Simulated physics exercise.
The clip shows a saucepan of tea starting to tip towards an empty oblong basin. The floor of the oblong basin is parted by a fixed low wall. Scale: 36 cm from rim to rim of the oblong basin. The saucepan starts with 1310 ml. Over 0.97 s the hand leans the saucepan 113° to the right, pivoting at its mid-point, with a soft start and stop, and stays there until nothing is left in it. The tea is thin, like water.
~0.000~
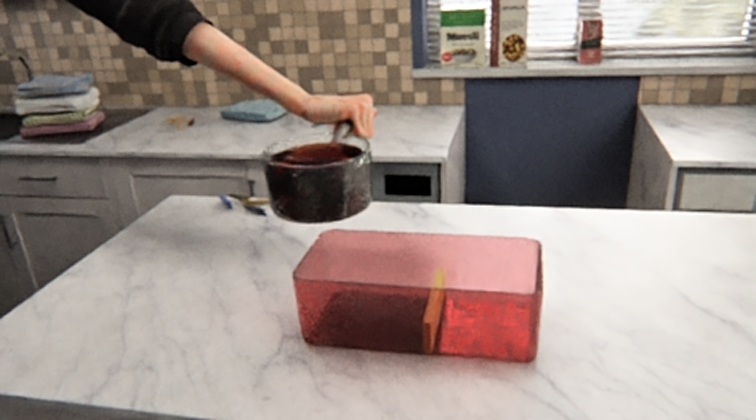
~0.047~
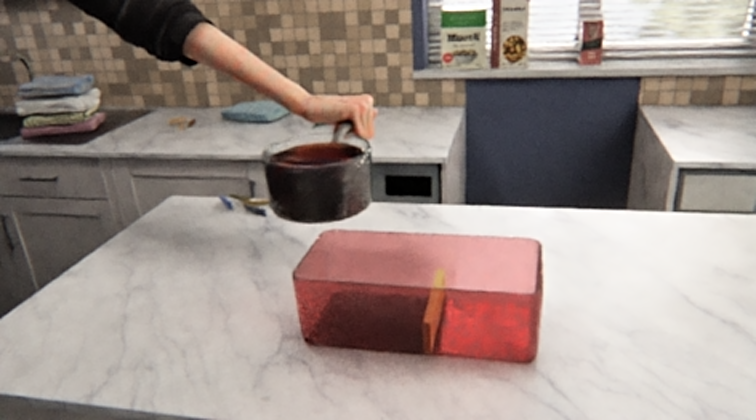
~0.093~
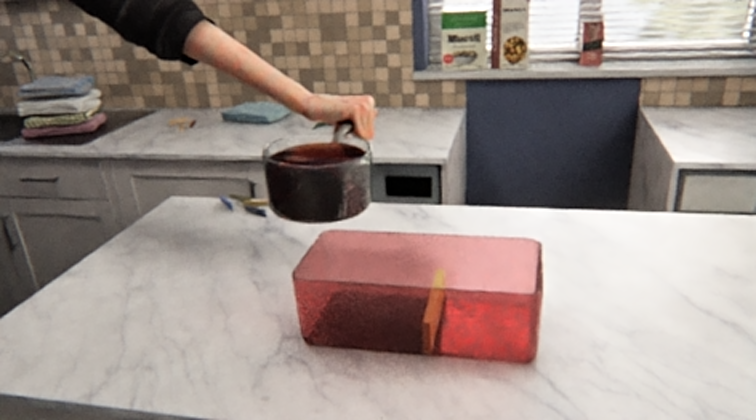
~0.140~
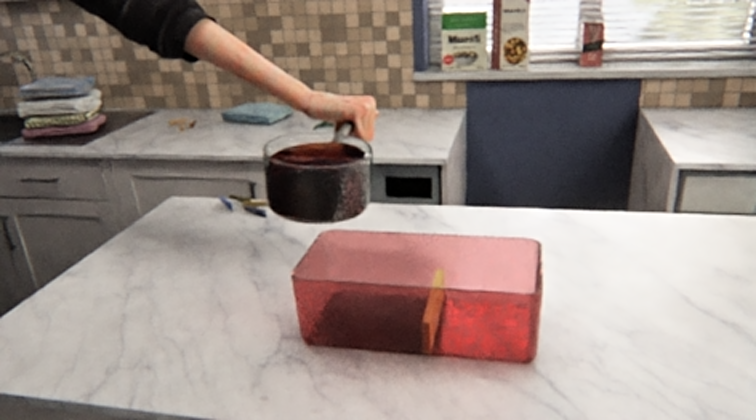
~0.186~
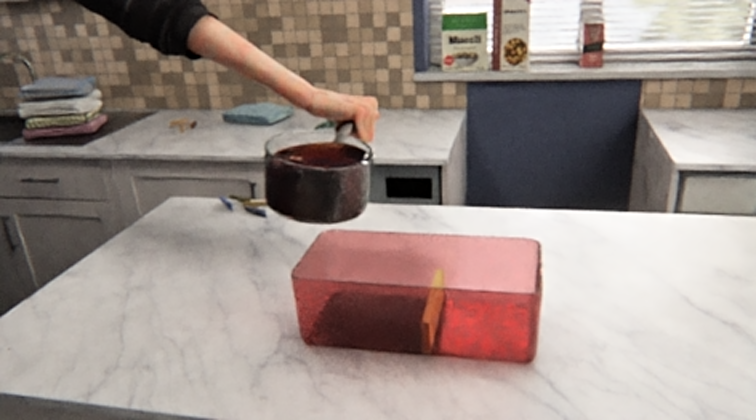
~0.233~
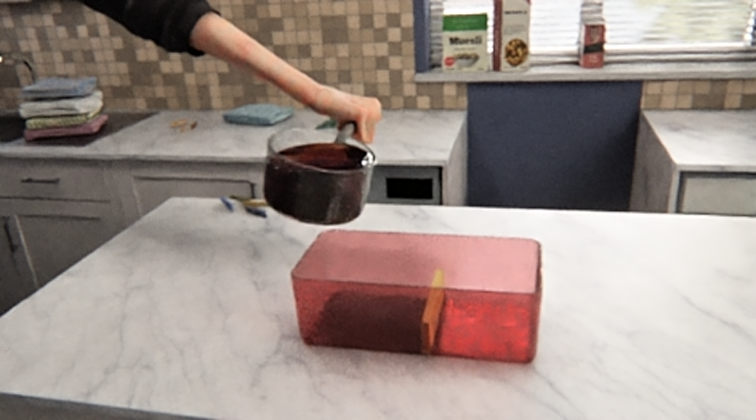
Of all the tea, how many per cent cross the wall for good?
The far part has some 22 per cent.
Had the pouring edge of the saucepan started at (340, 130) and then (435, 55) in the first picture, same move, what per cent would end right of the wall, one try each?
First 5, then 75 per cent.
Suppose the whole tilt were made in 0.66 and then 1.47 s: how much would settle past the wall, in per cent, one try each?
In turn about 15 and 30 per cent.
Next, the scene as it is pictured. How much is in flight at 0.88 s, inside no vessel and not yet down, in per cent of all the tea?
About 6 per cent.
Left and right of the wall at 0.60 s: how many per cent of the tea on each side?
Left about 12, right about 7.
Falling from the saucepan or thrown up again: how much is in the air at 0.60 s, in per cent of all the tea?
Some 32 per cent.
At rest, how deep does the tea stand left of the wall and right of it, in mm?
Some 32 mm on the left and 12 mm on the right.
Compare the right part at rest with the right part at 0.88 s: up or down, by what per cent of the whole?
The share moves up, by some 2 per cent.
After 0.60 s the tilt is 78° and 49 per cent is still to pour, 12 is left of the wall and 7 right of it.
After 0.88 s the tilt is 110° and 7 per cent is still to pour, 66 is left of the wall and 20 right of it.
After 1.16 s the tilt is 113° and 0 per cent is still to pour, 76 is left of the wall and 21 right of it.
After 1.47 s the tilt is 113° and 0 per cent is still to pour, 76 is left of the wall and 22 right of it.
In the end 76 per cent lies left of the wall, 22 right of it and 2 outside.
